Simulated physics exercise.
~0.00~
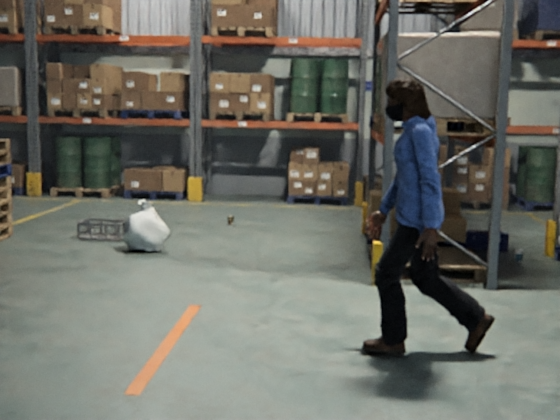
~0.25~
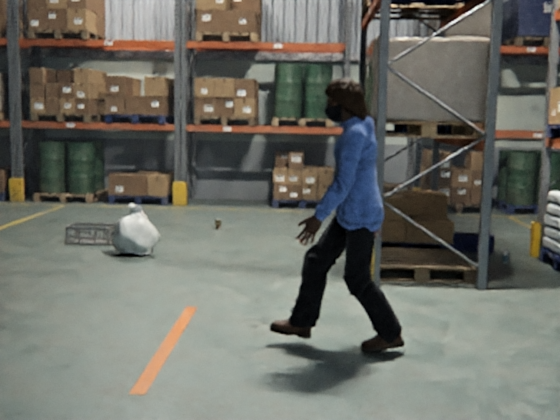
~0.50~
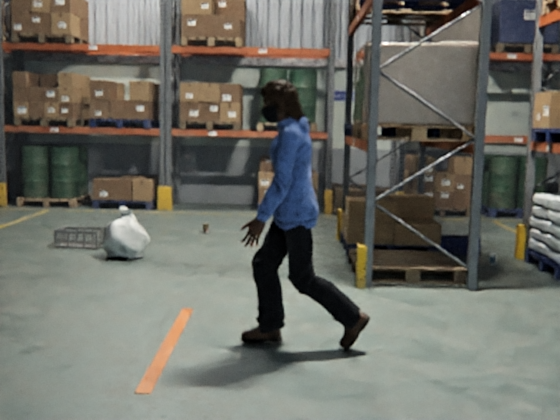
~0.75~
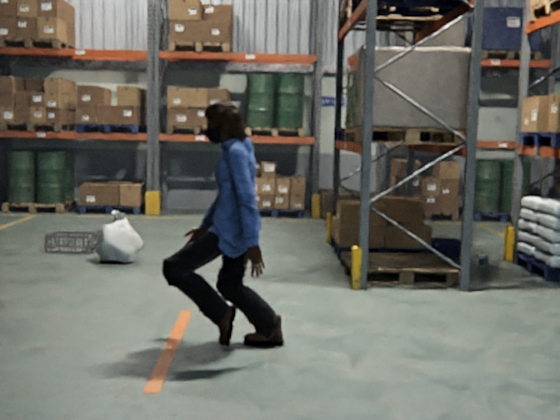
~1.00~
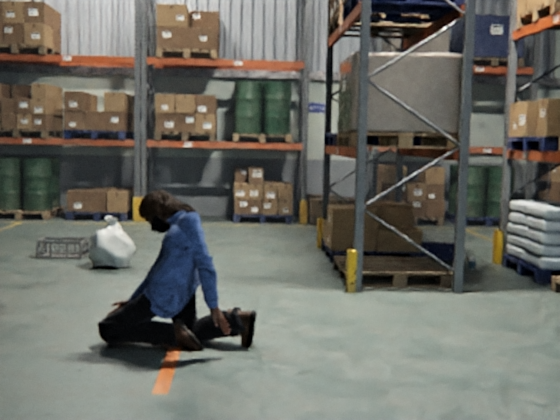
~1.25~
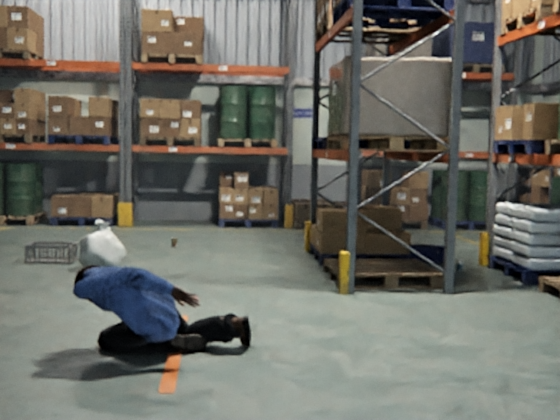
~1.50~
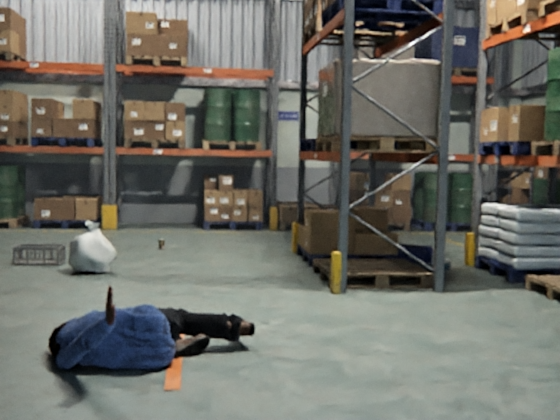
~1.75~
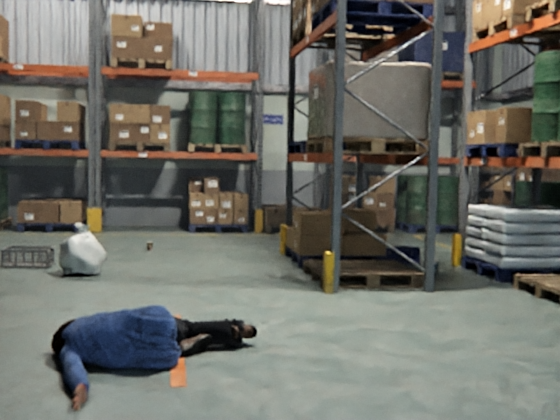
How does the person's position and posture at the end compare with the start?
At the start the person is upright and walking on the right side of the view. By the end the person is lying on the floor at the lower left, across the orange tape.
